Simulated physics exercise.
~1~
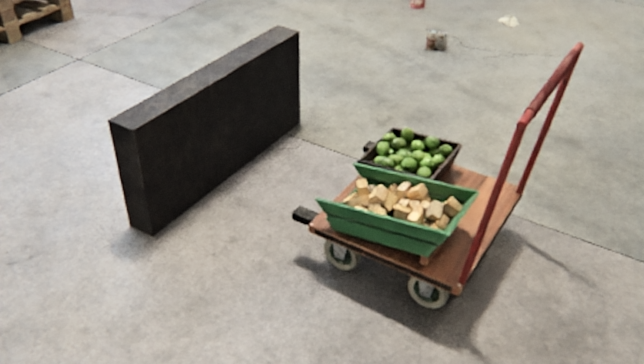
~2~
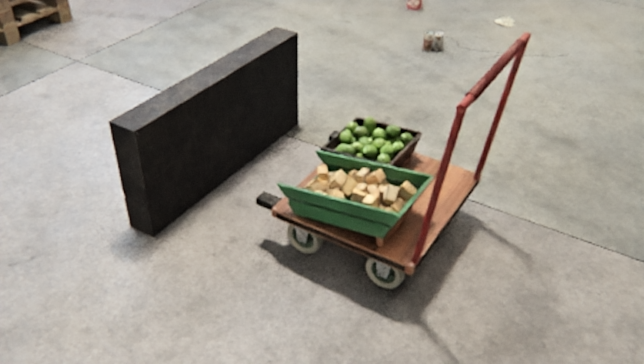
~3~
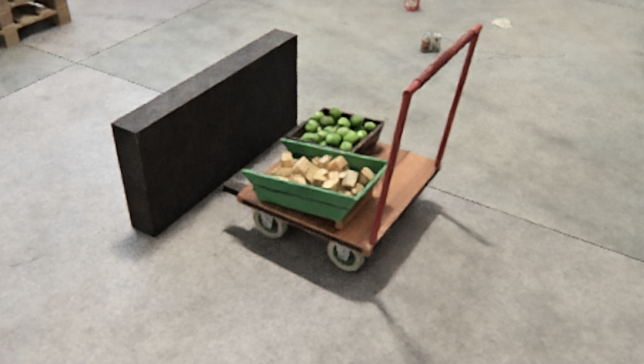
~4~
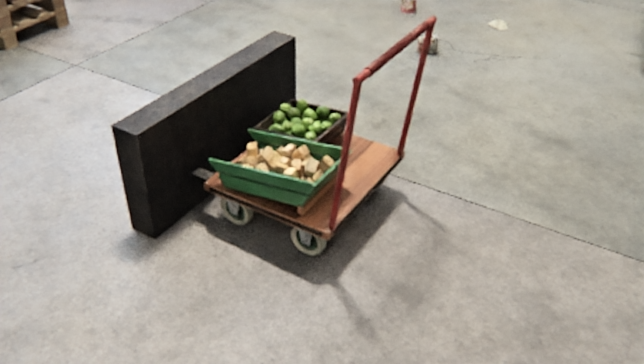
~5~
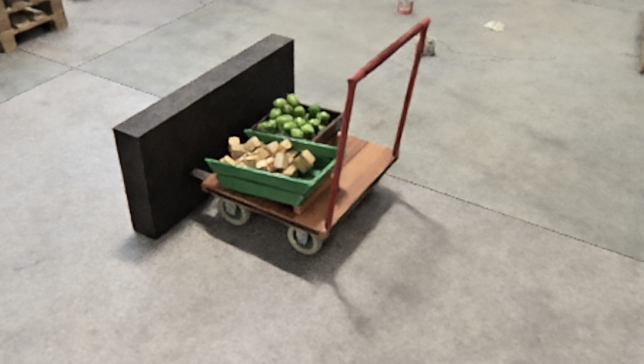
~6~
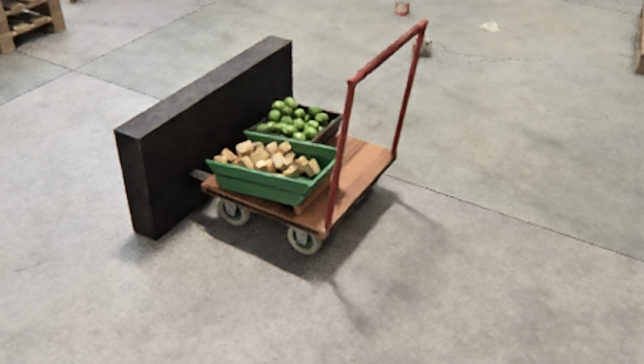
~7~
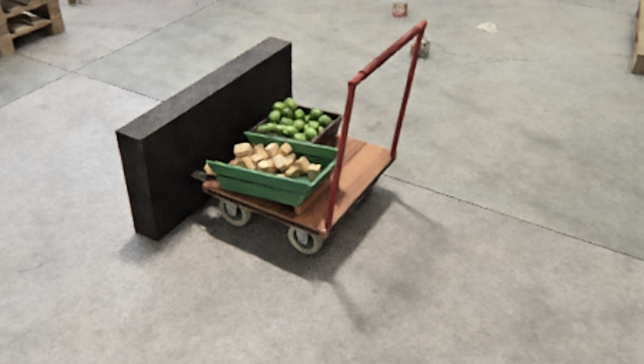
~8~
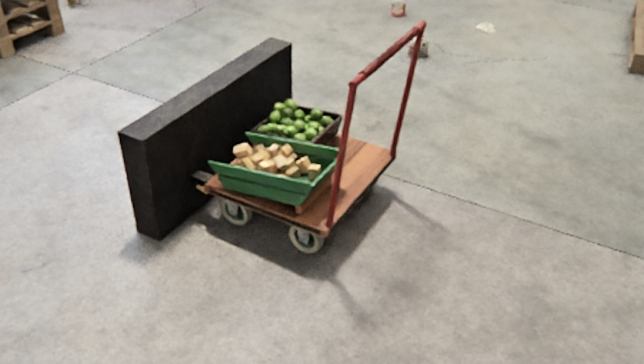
Concrete floor with a red-handled trolley rolling left into a black wall and stopping, its limes and wooden offcuts shifting in crates.
